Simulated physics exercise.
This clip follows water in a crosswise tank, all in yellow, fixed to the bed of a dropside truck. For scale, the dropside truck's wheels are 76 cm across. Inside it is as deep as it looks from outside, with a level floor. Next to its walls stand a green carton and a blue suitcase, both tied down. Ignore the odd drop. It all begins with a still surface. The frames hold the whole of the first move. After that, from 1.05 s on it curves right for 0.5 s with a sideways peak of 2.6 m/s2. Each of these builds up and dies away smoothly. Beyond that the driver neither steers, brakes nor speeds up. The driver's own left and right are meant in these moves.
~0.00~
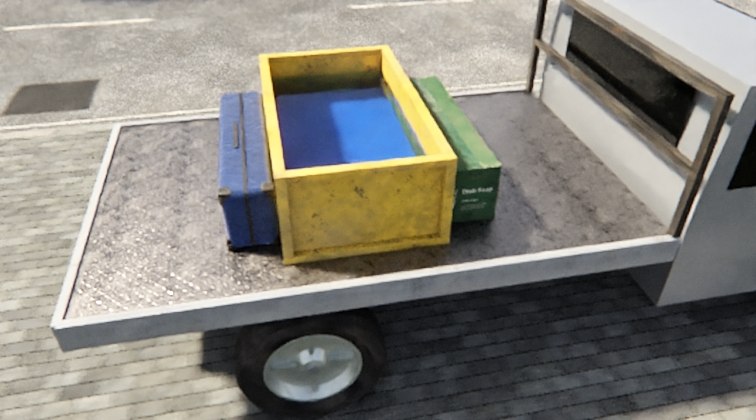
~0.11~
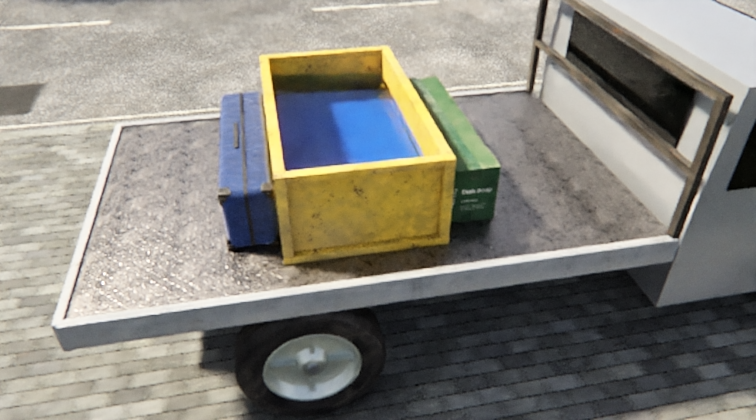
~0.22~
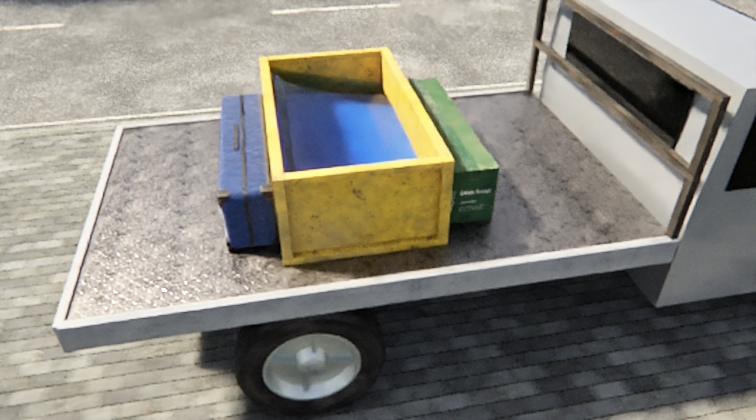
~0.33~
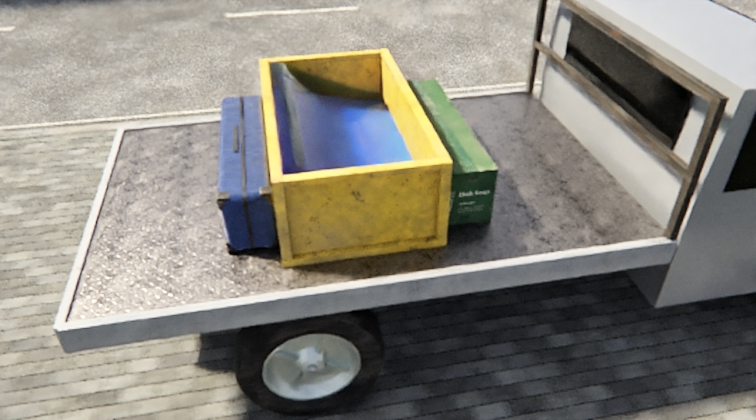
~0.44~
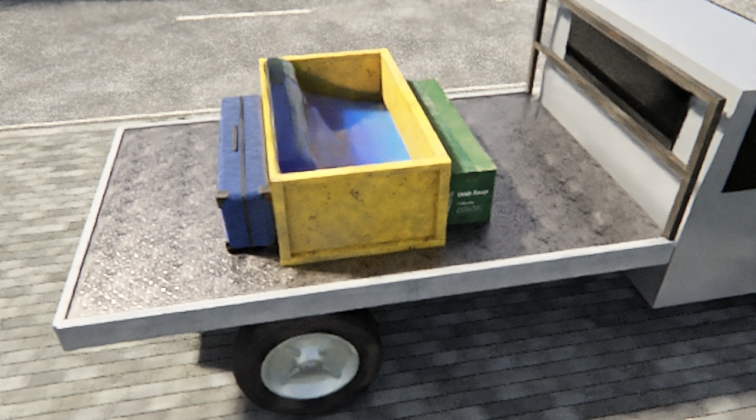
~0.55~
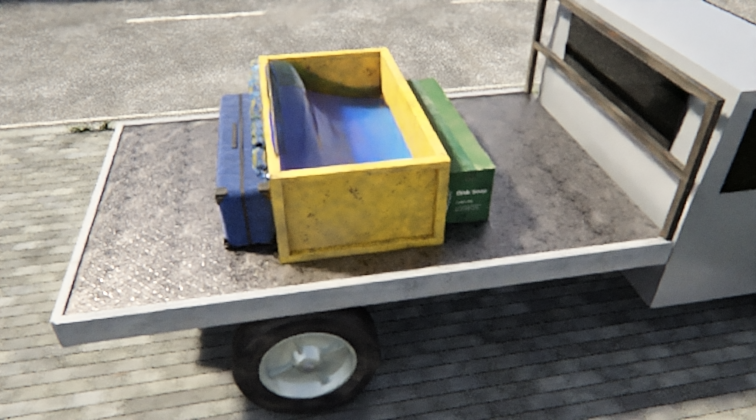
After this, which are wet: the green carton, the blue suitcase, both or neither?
The green carton escapes the spill and the blue suitcase gets wet.
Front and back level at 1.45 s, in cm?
Front 24 cm, back 44 cm.
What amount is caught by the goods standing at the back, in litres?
About 6 L.
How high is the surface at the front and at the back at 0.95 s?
About 48 cm in front and 22 cm behind.
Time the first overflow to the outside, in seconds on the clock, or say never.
At about 0.8 s.
Then, 0.95 s in, it stands 23 cm high behind and 48 cm in front; 1 per cent has gone over the back.
Then, 1.45 s in, it stands 44 cm high behind and 24 cm in front; 1 per cent has gone over the back.
Then, 2.05 s in, it stands 23 cm high behind and 42 cm in front; 4 per cent has gone over the back and the far side.
Then, 4.53 s in, 10 per cent has gone over the back and the far side; the green carton has caught a few drops and the blue suitcase 6 litres.
